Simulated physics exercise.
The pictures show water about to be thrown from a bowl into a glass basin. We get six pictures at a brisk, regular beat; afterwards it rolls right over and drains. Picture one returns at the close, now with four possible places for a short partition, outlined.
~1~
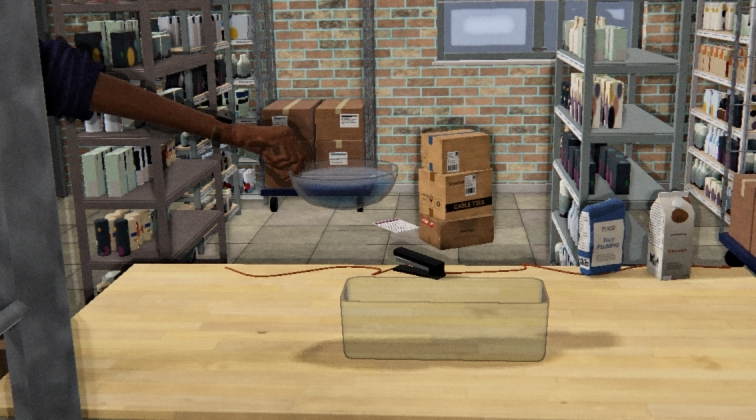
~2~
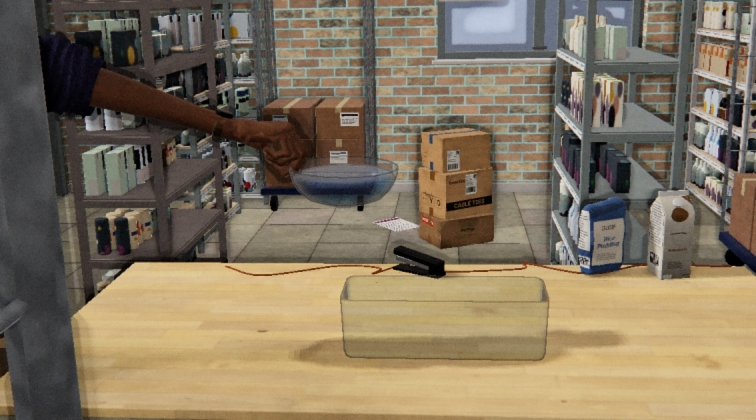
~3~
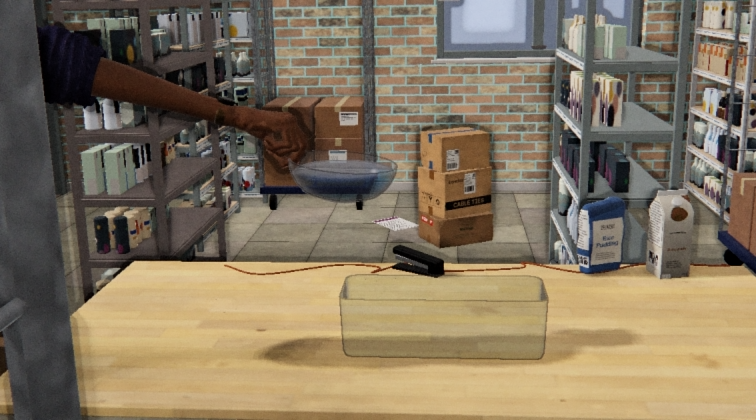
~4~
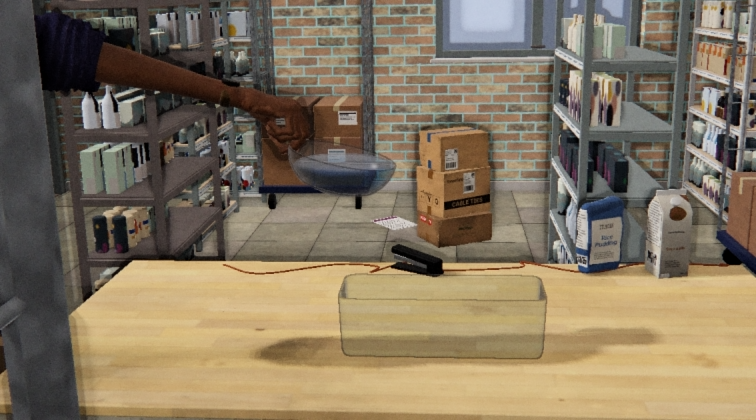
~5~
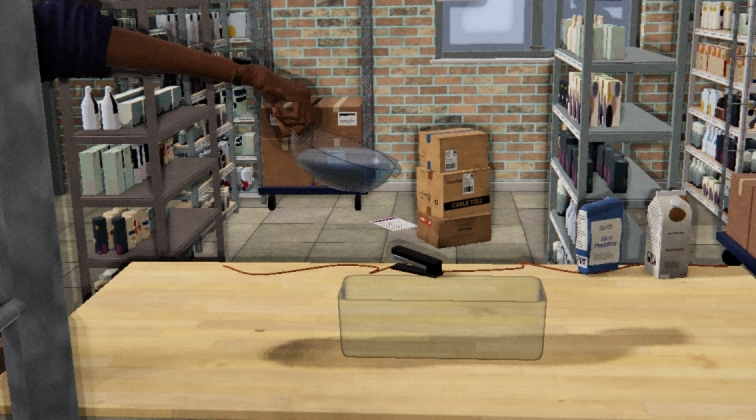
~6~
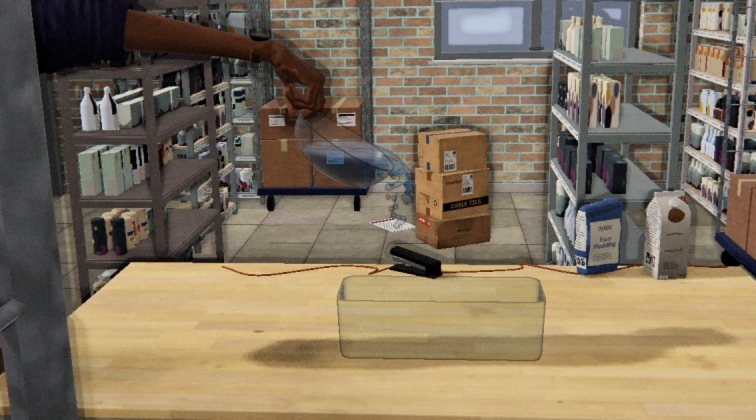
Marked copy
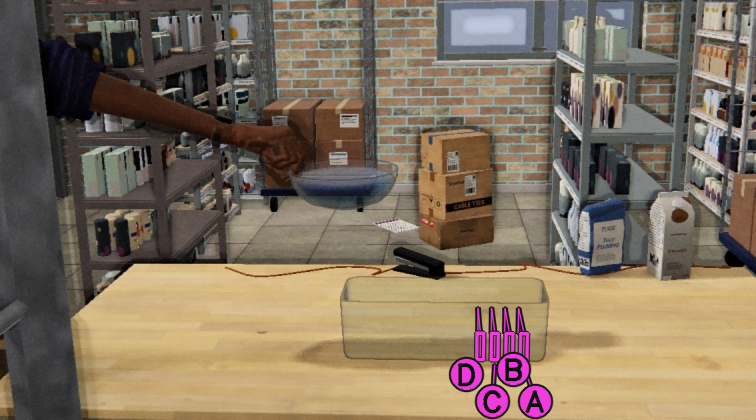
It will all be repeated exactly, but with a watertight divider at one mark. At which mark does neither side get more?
D is best.
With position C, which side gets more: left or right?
The left side.
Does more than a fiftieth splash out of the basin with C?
Yes.
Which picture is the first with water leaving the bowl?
In picture 5.
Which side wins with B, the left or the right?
More ends on the left.
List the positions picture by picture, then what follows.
In the first frame, upright, lip at (396, 168); basin from (344, 357) to (545, 360); nothing has left yet.
In the second frame, upright, lip at (397, 167); nothing has left yet.
In the third frame, tipped about 6°, lip at (396, 166); nothing has left yet.
In the fourth frame, tipped about 12°, lip at (395, 165); nothing has left yet.
In the fifth frame, tipped about 22°, lip at (394, 166); water is over the lip, down to (396, 172).
In the sixth frame, tipped about 32°, lip at (393, 167); water is over the lip, down to (398, 223).
In magenta, A at (523, 365); B at (509, 365); C at (494, 364); D at (480, 364).
Choosing A, about 83 % ends left of the wall and 8 % right of it; 8 % is lost outside.
Choosing B, about 86 % ends left of the wall and 6 % right of it; 9 % is lost outside.
Choosing C, about 77 % ends left of the wall and 13 % right of it; 10 % is lost outside.
Choosing D, about 47 % ends left of the wall and 44 % right of it; 8 % is lost outside.
